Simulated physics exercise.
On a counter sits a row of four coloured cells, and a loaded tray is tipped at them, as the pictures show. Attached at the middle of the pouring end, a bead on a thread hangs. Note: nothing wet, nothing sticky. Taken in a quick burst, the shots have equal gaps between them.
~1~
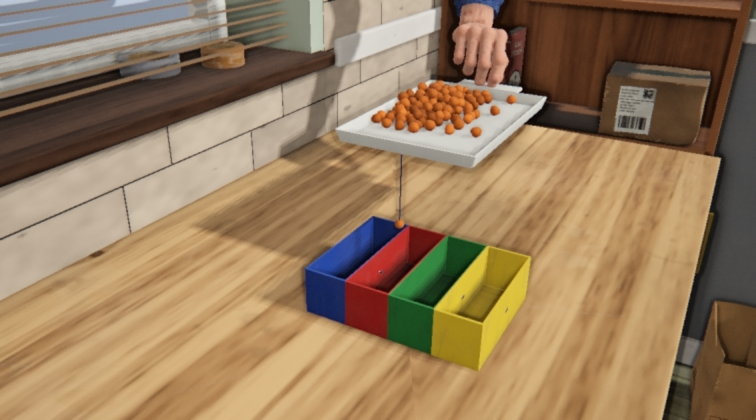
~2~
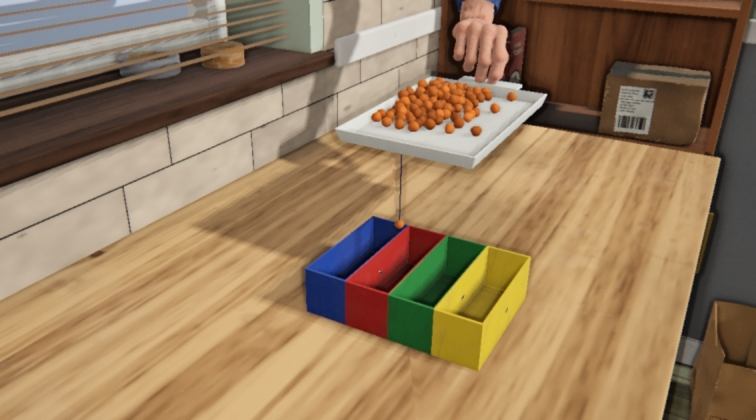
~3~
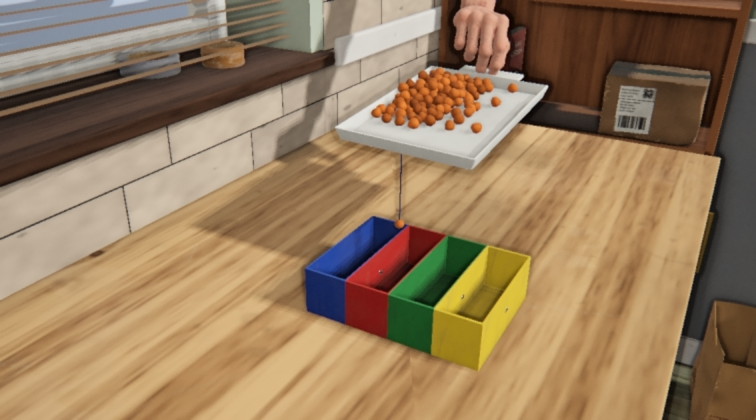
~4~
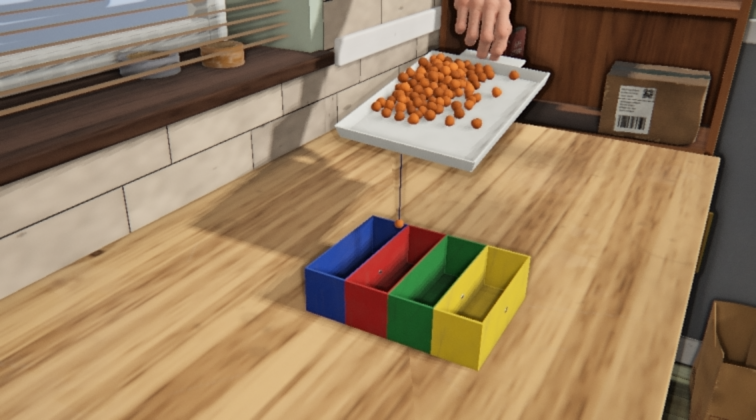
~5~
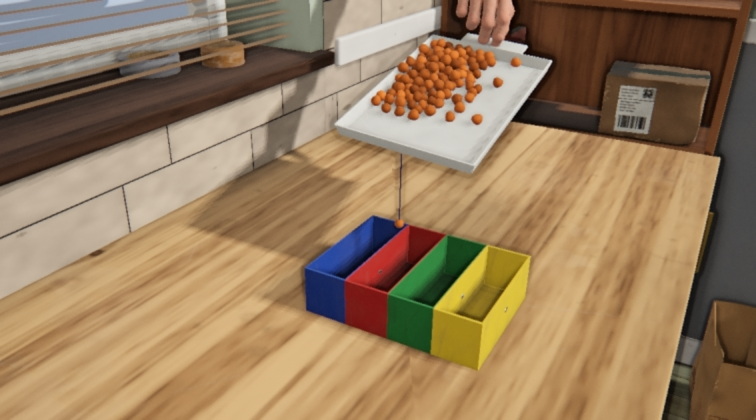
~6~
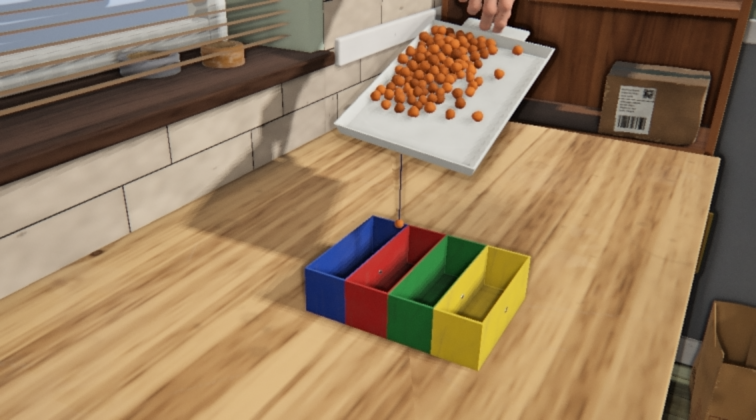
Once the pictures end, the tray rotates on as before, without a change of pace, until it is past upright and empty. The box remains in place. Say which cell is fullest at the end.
The green cell is fullest at the end.
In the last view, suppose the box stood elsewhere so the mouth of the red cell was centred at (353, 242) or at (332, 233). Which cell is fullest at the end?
Taking the two placings in order, you'd get the cell in yellow and then the cell in yellow.
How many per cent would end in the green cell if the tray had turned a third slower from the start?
Roughly 40 percent, give or take.
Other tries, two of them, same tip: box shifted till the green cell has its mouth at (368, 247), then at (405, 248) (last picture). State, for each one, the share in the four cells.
Try 1: Some 50 %; try 2: Some 70 %.
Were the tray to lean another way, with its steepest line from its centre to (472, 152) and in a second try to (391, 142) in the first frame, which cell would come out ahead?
Try 1 - that green cell / try 2 - the blue one.
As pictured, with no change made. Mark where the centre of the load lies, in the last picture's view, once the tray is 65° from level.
Near the pixel (442, 145).
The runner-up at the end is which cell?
I'd say the red cell takes second place.
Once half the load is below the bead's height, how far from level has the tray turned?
Roughly 110 degrees of turn.
Soon after the last picture, tray tipped steeply; most on the tray; a small part in the green cell; a small part in the yellow cell; a stray few in the red cell; a small part falling or outside the box.
A little later, tray tipped past a quarter turn; about a quarter on the tray; about a quarter in the green cell; a small part in the yellow cell; a small part in the red cell; a stray few in the blue cell; about a quarter falling or outside the box.
Later still, tray tipped past a quarter turn; about half in the green cell; about a quarter in the red cell; about a quarter in the yellow cell; a small part in the blue cell; a stray few falling or outside the box.
At rest, tray tipped past a quarter turn; about half in the green cell; about a quarter in the red cell; about a quarter in the yellow cell; a small part in the blue cell; a stray few outside the box.
